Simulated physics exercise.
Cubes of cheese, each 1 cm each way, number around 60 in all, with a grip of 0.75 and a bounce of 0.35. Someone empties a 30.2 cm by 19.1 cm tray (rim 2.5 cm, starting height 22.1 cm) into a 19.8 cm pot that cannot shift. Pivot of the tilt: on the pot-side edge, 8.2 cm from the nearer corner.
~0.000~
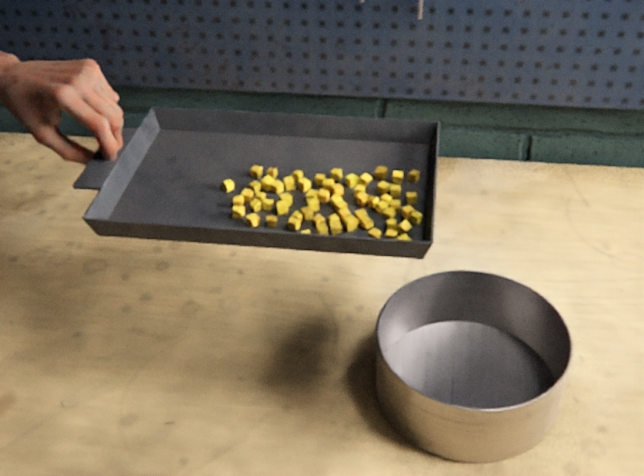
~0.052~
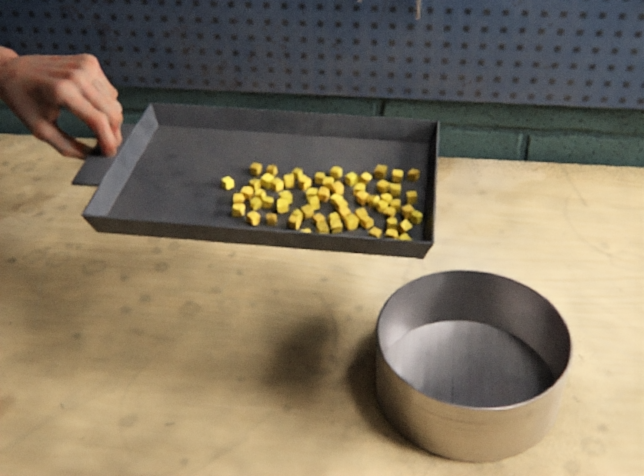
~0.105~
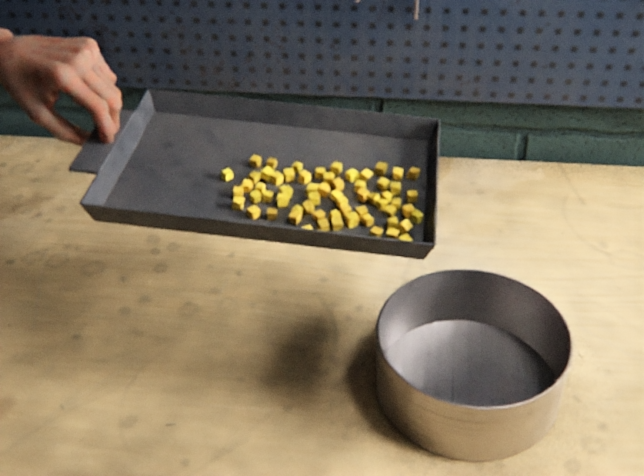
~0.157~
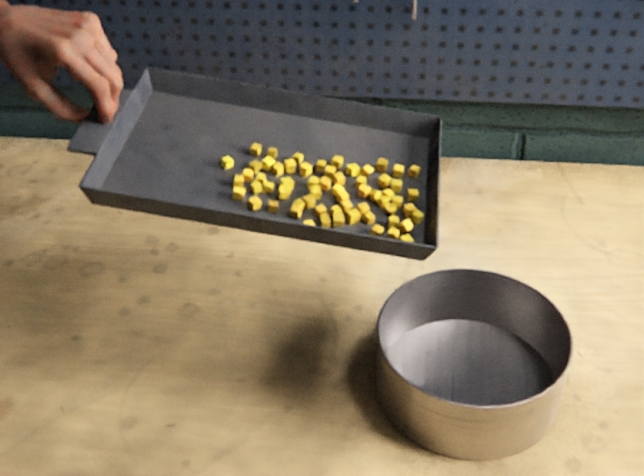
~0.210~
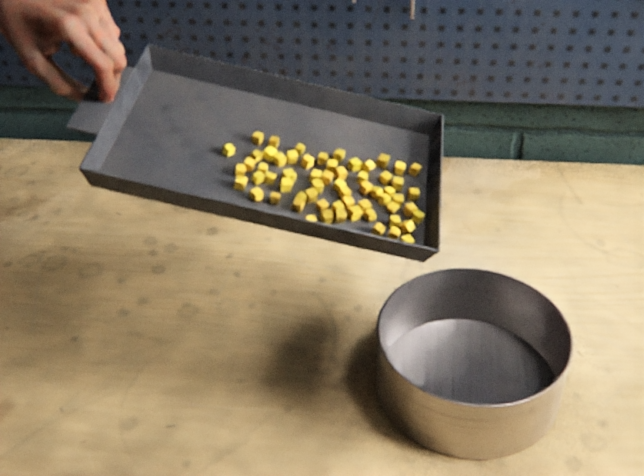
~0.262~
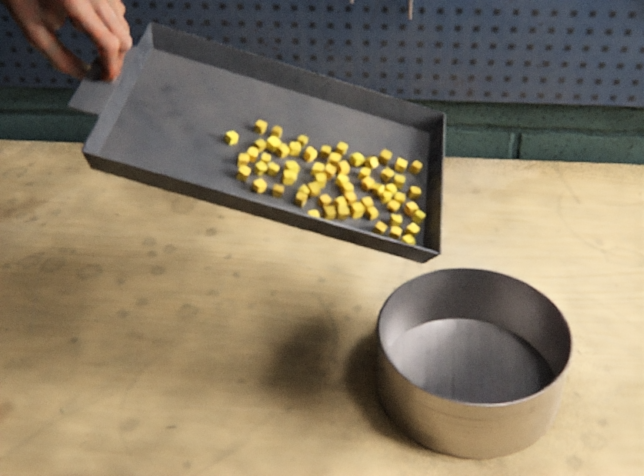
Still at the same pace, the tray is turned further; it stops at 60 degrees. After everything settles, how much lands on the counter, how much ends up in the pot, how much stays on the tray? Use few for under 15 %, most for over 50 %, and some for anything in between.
Counter: Few, pot: Some, tray: Most.
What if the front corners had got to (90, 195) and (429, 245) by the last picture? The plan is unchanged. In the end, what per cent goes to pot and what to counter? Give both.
That works out as pot 15 and counter 0.
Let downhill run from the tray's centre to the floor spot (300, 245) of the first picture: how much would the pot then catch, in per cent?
Roughly 15 per cent.
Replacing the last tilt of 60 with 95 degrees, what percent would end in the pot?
100 percent.
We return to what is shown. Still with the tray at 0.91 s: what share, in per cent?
About 75% of the load.
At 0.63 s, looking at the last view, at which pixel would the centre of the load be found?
Approx. (404, 210).
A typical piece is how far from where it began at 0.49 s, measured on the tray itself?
Displacement on the tray: Roughly 1 cm.
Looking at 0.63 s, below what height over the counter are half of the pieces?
About 24 cm.
After 0.49 s, tilt 40 degrees; the tray holds 100 %, the pot 0 %.
After 0.63 s, tilt 54 degrees; the tray holds 100 %, the pot 0 %.
After 0.91 s, tilt 60 degrees; the tray holds 75 %, the pot 5 %.
At rest (2.0 s), counter 0 %, pot 25 %, tray 75 %.
